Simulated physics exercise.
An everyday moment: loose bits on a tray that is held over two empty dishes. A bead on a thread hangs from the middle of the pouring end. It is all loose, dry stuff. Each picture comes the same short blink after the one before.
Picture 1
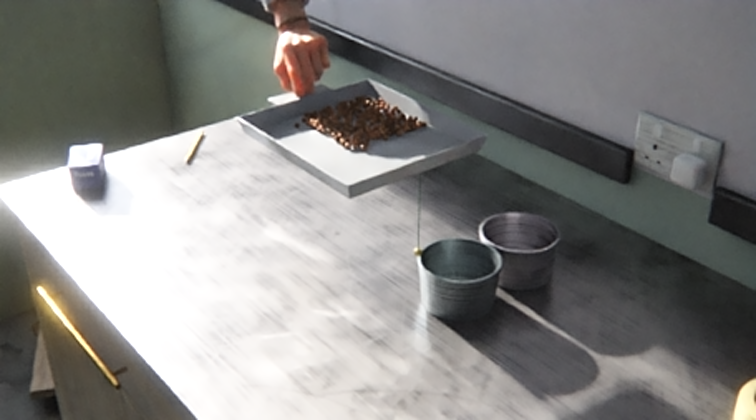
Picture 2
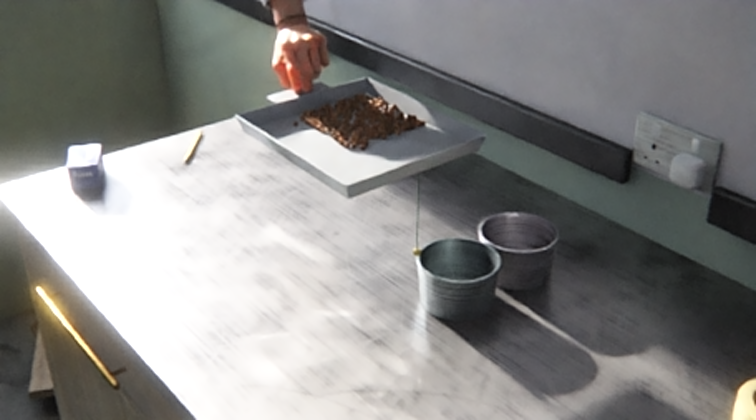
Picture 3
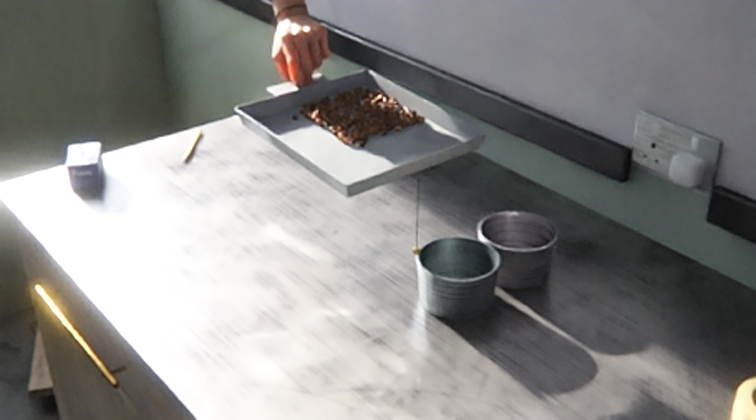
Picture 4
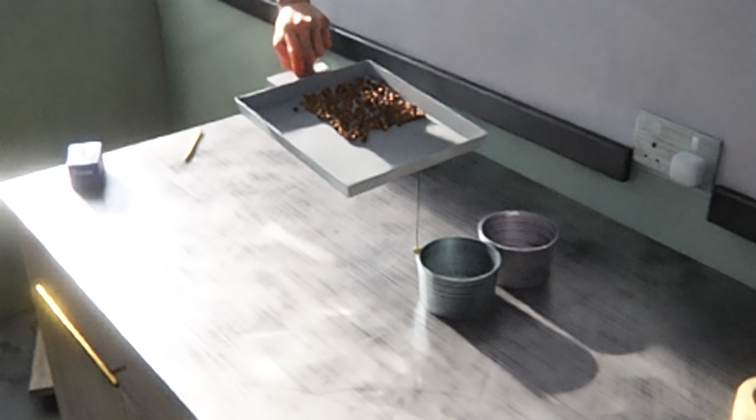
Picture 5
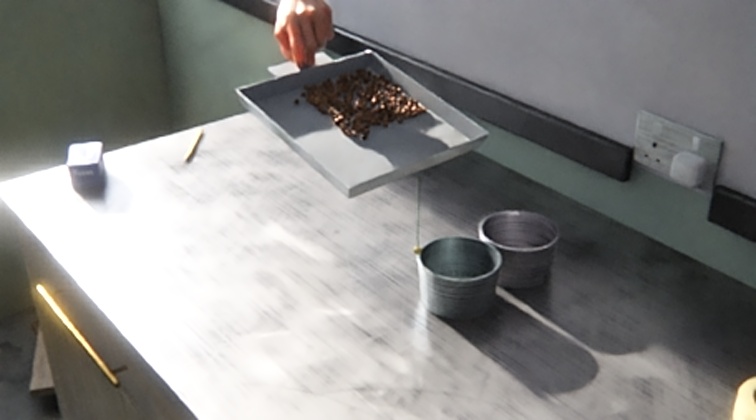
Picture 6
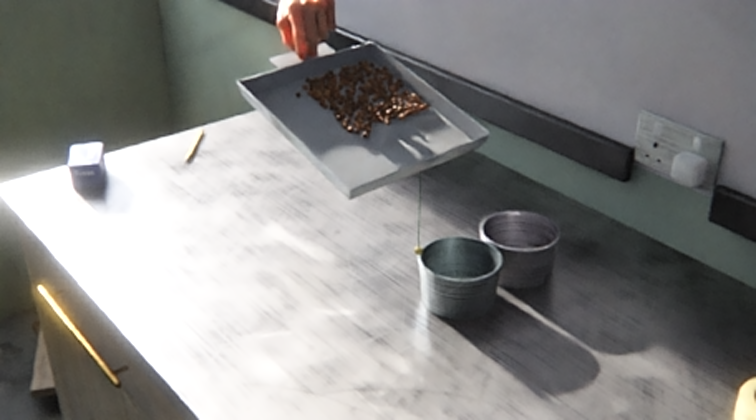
A grey tray of small brown pieces, held by a hand at its far end, gradually tilts as that end rises above a grey worktop, while two round dishes and a thread hanging from the near end stay still.
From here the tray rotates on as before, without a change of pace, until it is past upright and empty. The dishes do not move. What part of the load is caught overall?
Together they catch less than half.
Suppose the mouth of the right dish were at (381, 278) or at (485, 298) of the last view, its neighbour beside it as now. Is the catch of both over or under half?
The first try: Not half. The second: Not half.
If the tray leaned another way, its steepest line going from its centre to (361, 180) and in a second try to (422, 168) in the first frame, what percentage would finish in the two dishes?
Roughly 0 per cent, and 80 per cent.
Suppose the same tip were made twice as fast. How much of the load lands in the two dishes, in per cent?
Close to 20 per cent.
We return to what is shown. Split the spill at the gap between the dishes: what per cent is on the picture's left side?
Close to 80 per cent.
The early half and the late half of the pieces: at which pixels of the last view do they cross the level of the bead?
First near (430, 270), later near (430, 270).
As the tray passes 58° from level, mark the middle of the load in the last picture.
Close to (421, 162).
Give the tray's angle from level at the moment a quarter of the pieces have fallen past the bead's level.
At some 100 degrees.
Shortly afterwards, tray tipped steeply; all but a few on the tray; only a few outside both; only a few in the air.
Next, tray tipped right over; near half on the tray; a little in the left dish; a little outside both; near a third in the air.
Some moments later, tray tipped past a quarter turn; near a third in the left dish; near two thirds outside both.
In the end, tray tipped past a quarter turn; near a third in the left dish; none at all in the right dish; near two thirds outside both.
